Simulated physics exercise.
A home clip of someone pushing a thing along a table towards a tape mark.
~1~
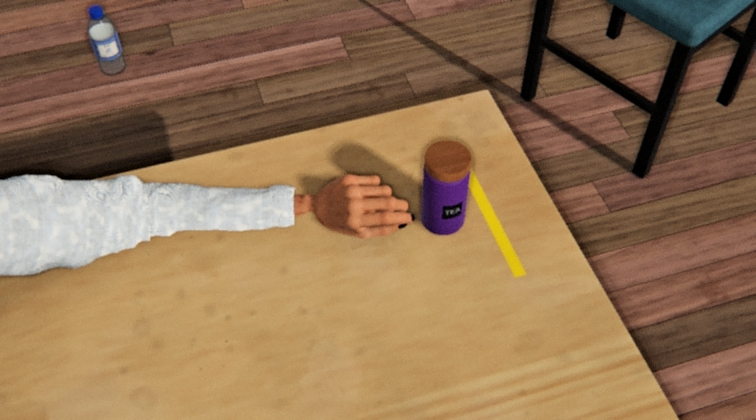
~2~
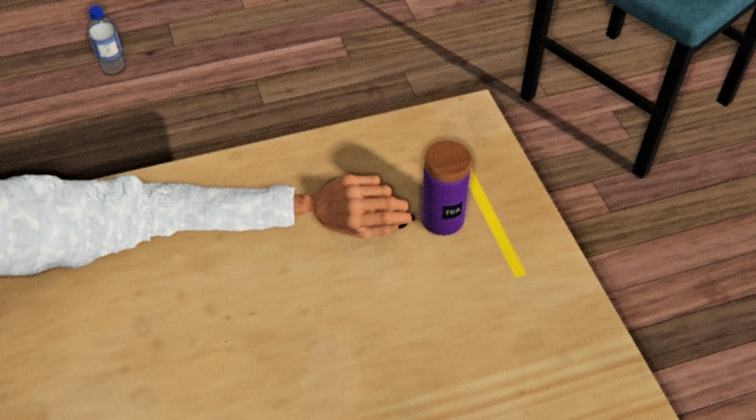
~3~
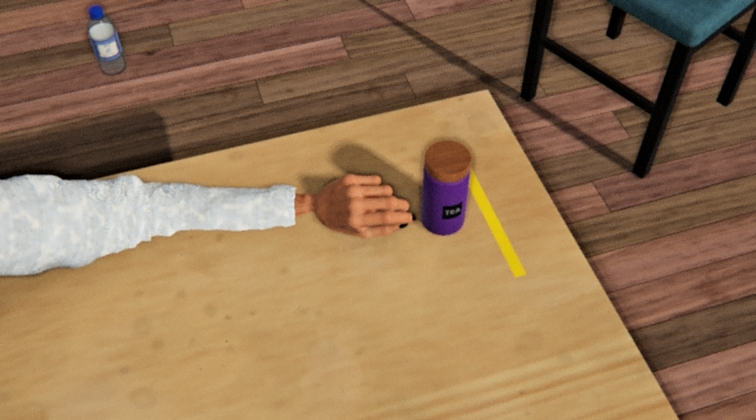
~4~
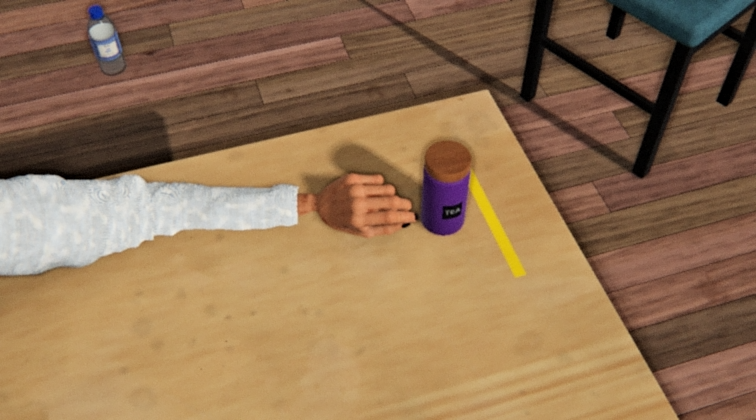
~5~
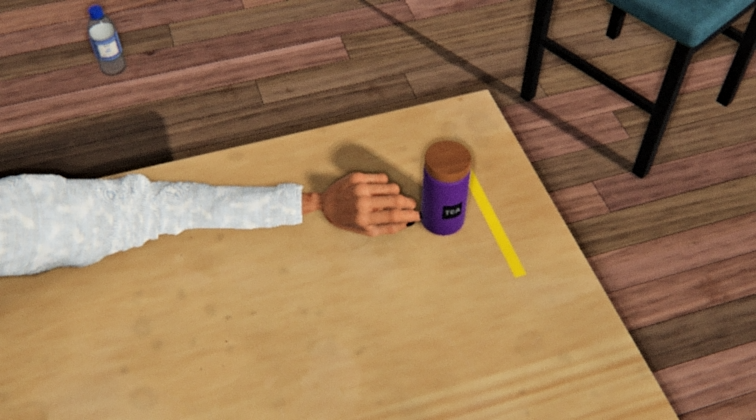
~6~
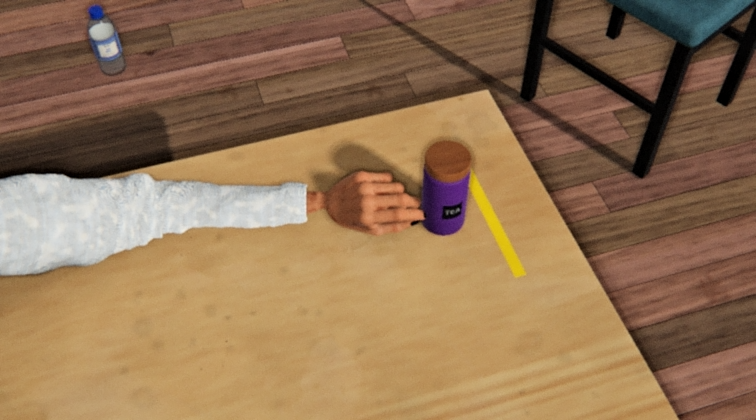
In the video, a hand at the end of a white-sleeved arm edges slightly right across a wooden table towards a purple jar with a brown lid, while the jar stays still beside a strip of yellow tape.
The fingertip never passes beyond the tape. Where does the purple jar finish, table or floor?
The purple jar stays put.
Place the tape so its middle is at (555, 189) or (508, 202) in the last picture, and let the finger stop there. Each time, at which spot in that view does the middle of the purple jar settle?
First setting: About (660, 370); second: About (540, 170).
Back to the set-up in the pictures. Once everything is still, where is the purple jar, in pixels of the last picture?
You'll find it close to (516, 171).
Then, 0.62 s after the last picture, purple jar moved about its own width near (476, 182).
At rest, the purple jar remains on top, near (516, 171).
